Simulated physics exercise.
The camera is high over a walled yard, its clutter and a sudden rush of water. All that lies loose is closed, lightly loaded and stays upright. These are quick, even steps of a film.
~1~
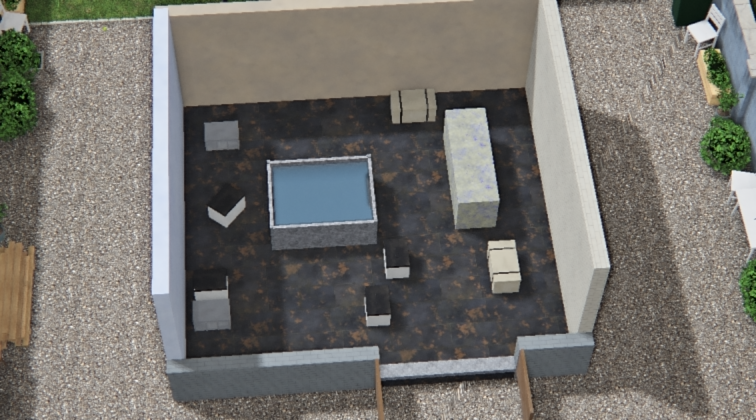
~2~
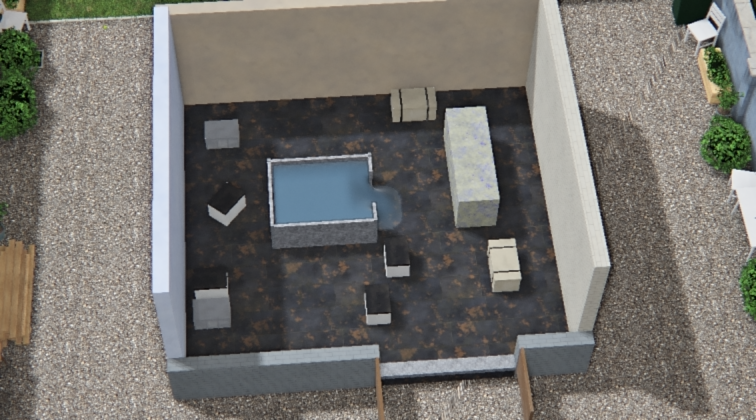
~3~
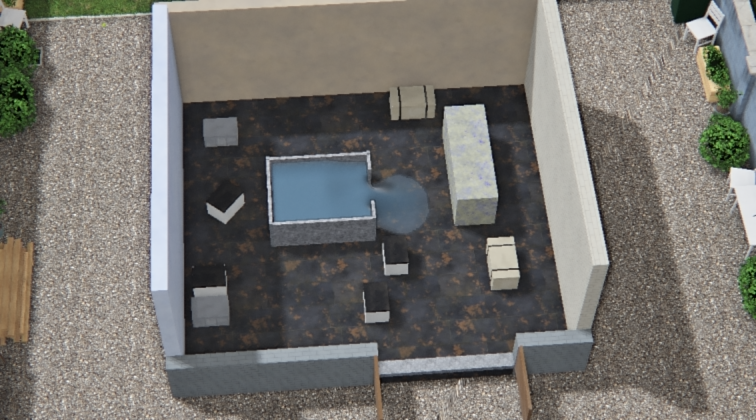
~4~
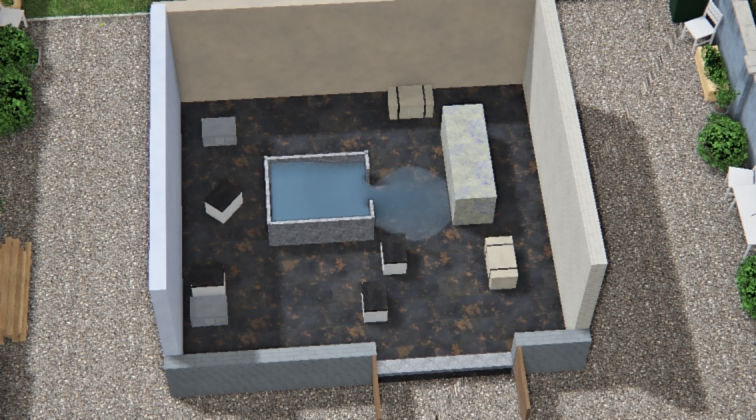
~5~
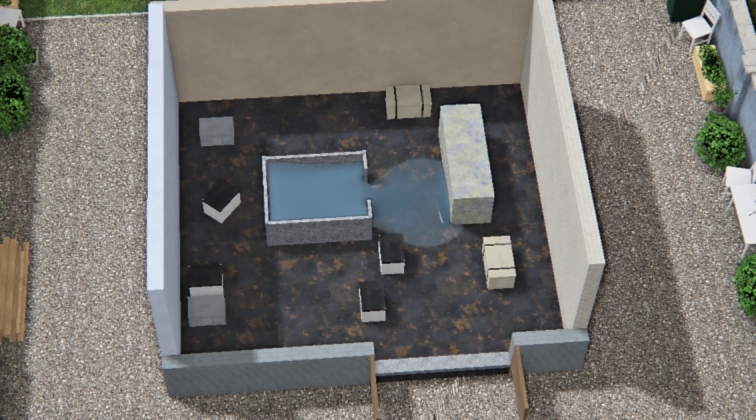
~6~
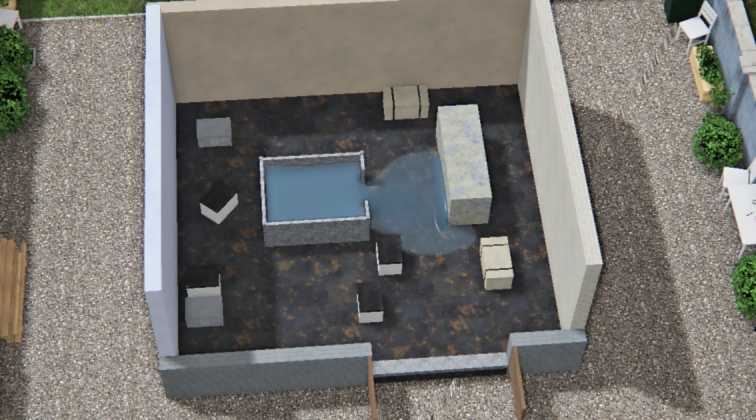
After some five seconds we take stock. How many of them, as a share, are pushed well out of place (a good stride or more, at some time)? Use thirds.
That comes to under a third.
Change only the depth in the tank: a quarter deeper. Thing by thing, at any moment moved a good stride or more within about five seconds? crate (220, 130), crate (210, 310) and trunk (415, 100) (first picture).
One after the other: Moved that far, no, swept aside.
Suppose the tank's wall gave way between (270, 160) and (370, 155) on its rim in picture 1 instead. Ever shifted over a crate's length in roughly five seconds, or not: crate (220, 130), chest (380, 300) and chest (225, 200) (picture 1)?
One after the other: Moved that far, short of that, swept aside.
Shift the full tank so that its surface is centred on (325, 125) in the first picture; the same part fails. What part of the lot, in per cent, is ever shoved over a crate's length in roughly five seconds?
I make it 0 per cent.
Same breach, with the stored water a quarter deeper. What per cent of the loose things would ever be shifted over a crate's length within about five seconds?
Close to 40 %.
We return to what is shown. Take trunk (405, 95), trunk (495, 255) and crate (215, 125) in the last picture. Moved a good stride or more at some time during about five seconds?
In turn: Under that, that far or more, never so far.
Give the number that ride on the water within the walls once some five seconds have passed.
It comes to 0.
A moment on, 0 of 8 are well off their spots; 0 afloat.
Next, 1 of 8 are well off their spots; 0 afloat.
Later, 1 of 8 are well off their spots; 0 afloat.
In the end, 1 of 8 are well off their spots, and 1 have been at some point; 0 afloat.
